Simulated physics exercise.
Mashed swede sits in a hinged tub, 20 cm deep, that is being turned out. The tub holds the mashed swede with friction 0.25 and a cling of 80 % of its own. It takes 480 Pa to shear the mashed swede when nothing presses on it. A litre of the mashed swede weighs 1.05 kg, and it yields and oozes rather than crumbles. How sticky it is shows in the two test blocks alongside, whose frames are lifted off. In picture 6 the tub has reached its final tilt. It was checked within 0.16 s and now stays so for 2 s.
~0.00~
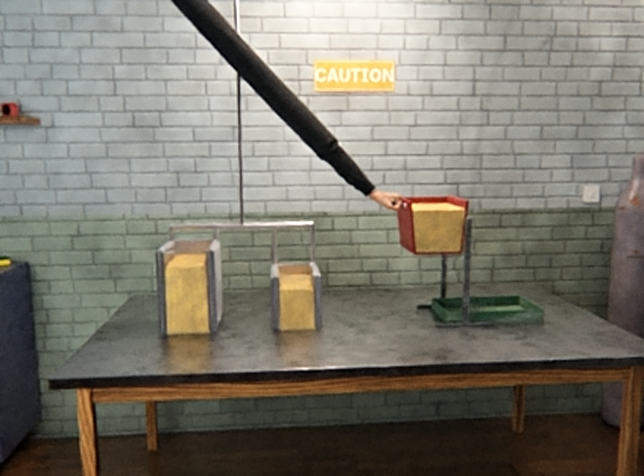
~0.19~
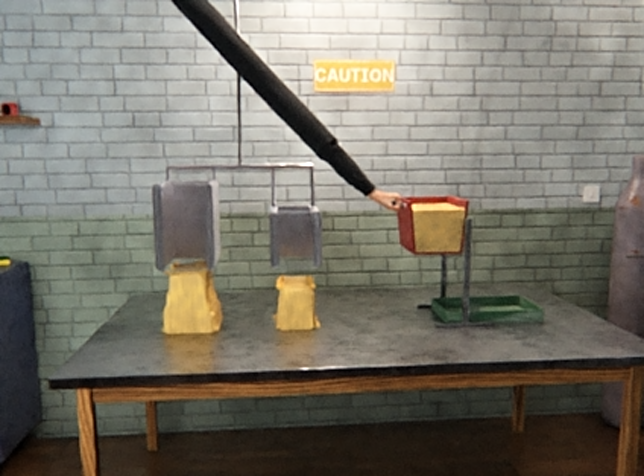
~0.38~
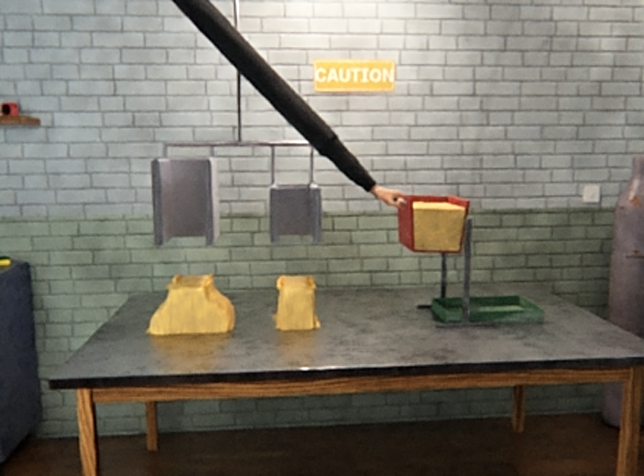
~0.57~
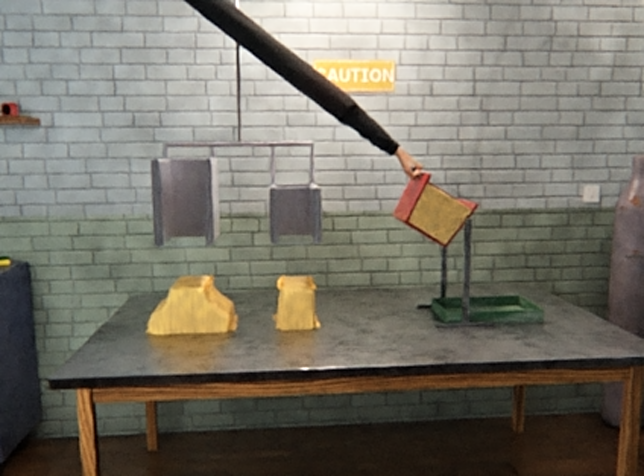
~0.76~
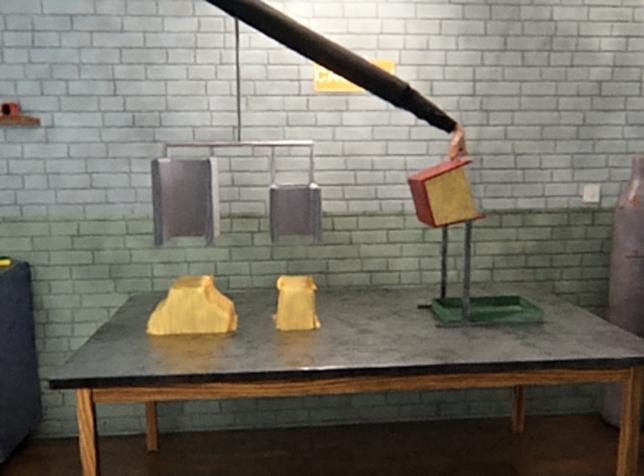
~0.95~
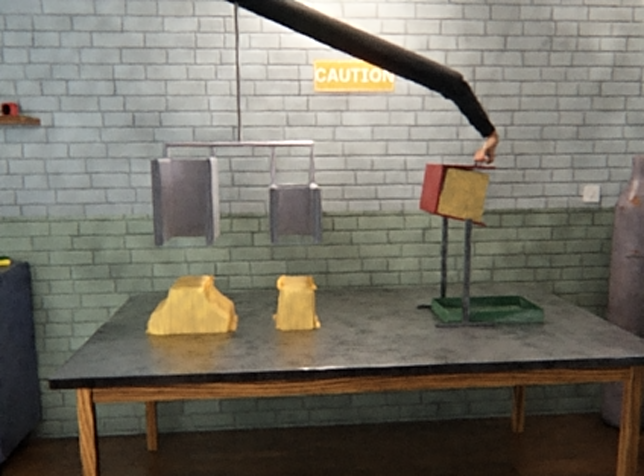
At the start, two yellow blocks of mash stand in grey metal casings beside a hand-held red tub. The casings lift off, and the left block slumps and spreads while the right sags slightly. Then the hand turns the tub rightward onto its side, the mash still inside.
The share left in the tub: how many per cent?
Expect roughly 39 %.
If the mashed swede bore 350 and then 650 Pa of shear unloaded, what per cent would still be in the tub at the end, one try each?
In that order: 30 %, 55 %.
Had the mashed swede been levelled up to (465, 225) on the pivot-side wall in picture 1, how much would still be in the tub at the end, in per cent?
Then about 75 %.
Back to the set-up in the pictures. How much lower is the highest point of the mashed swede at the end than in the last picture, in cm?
Roughly 12 cm.
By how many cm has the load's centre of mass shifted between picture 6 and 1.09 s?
About 4 cm.
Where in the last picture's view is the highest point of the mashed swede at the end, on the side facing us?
Near (456, 199).
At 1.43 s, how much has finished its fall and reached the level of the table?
Near 0 %.
After 1.09 s, the tub is at 99 degrees and holds 87 %.
After 1.26 s, the tub is at 99 degrees and holds 55 %.
After 1.43 s, the tub is at 99 degrees and holds 39 %.
After 1.60 s, the tub is at 99 degrees and holds 39 %.
After 2.95 s, the tub is at 99 degrees and holds 39 %.
